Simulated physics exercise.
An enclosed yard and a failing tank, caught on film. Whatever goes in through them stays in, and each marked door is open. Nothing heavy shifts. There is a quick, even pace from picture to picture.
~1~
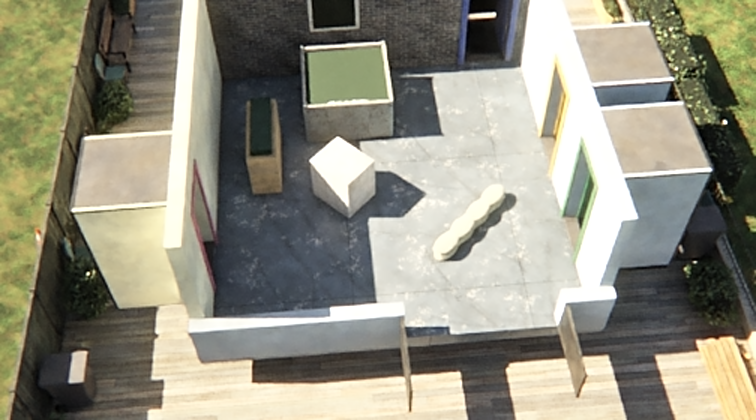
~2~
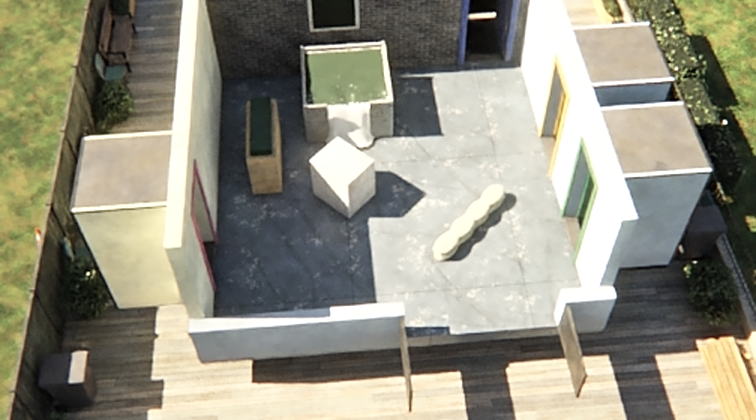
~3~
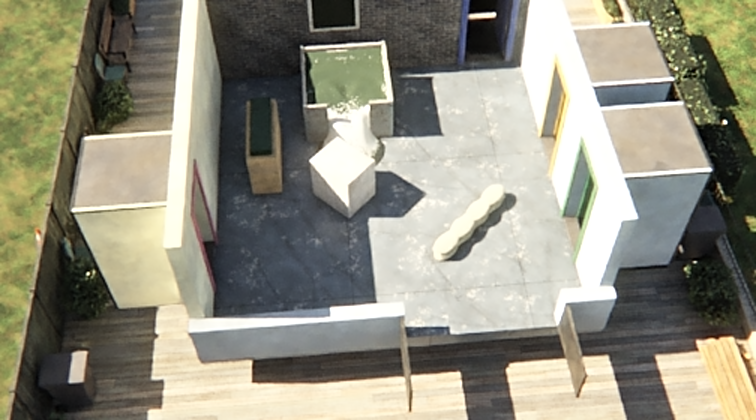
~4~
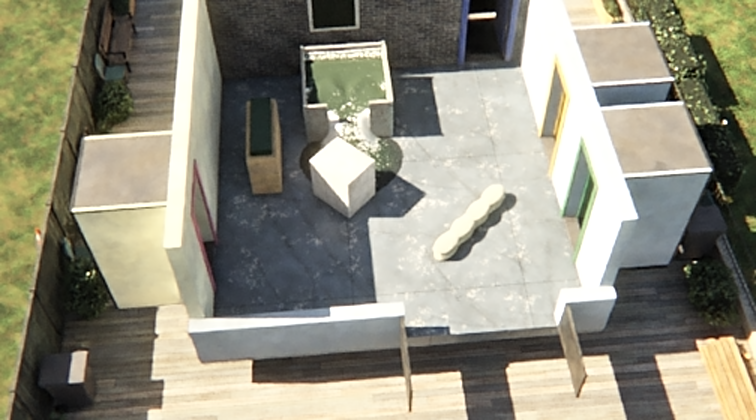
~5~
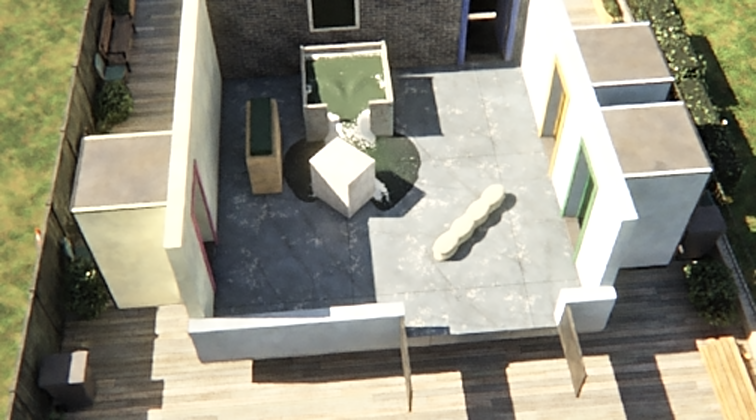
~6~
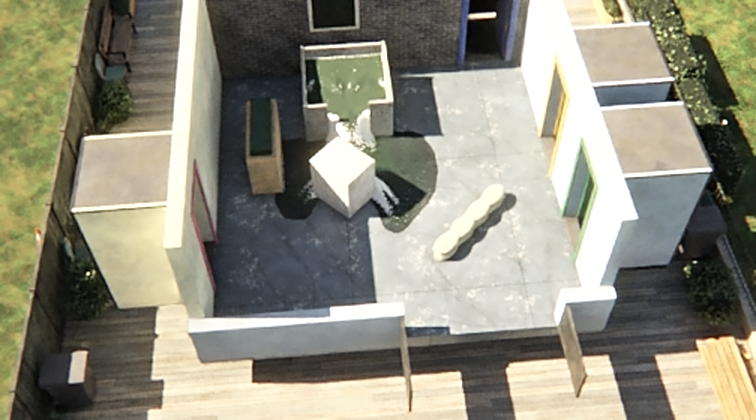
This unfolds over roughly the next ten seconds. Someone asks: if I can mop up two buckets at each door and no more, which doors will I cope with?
One by one: The pink door is going to stay inside the allowance; the yellow door is going to overshoot the allowance; the green door is going to stay inside the allowance; the blue door is going to overshoot the allowance.
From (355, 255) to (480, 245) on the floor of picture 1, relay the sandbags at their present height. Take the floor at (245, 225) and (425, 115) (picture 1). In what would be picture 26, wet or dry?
In turn: Submerged, spared.
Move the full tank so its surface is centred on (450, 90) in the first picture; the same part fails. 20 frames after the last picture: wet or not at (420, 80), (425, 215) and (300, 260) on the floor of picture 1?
Spared, hit, hit.
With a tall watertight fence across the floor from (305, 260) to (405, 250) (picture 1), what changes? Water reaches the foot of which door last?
That would be the blue-painted one.
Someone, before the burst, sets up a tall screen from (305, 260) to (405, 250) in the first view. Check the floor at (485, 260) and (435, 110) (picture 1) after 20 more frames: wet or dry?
As listed: No water, no water.
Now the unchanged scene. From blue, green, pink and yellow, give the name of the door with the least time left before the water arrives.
Go with the door marked pink.
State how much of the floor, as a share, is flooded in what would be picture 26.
Close to 60 %.
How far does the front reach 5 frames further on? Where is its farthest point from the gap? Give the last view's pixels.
Farthest reach: About (459, 321).
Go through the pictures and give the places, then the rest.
The first picture shows the open tank at (345, 77) is whole and still.
In the second picture, water pours out at (349, 127) and has run to a hidden place.
In the third picture, the front is at a hidden place, out from the gap at (349, 127).
In the fourth picture, water pours out at (349, 127) and has run to a hidden place.
In the fifth picture, water pours out at (349, 127) and has run to (388, 206).
In the sixth picture, water pours out at (349, 127) and has run to (397, 228).
A moment on, water covers 25 % of the floor; the pink door wet at the sill, nothing in, the yellow door not reached, the green door not reached, the blue door not reached.
Next, water covers 40 % of the floor; the pink door wet at the sill, nothing in, the yellow door wet at the sill, nothing in, the green door not reached, the blue door not reached.
Then, water covers 60 % of the floor; the pink door wet at the sill, nothing in, the yellow door over two buckets in, the green door wet at the sill, nothing in, the blue door not reached.
Later, water covers 75 % of the floor; the pink door wet at the sill, nothing in, the yellow door far over two buckets in, the green door wet at the sill, nothing in, the blue door over two buckets in.
In the end, water covers 95 % of the floor; the pink door wet at the sill, nothing in, the yellow door far over two buckets in, the green door wet at the sill, nothing in, the blue door over two buckets in.
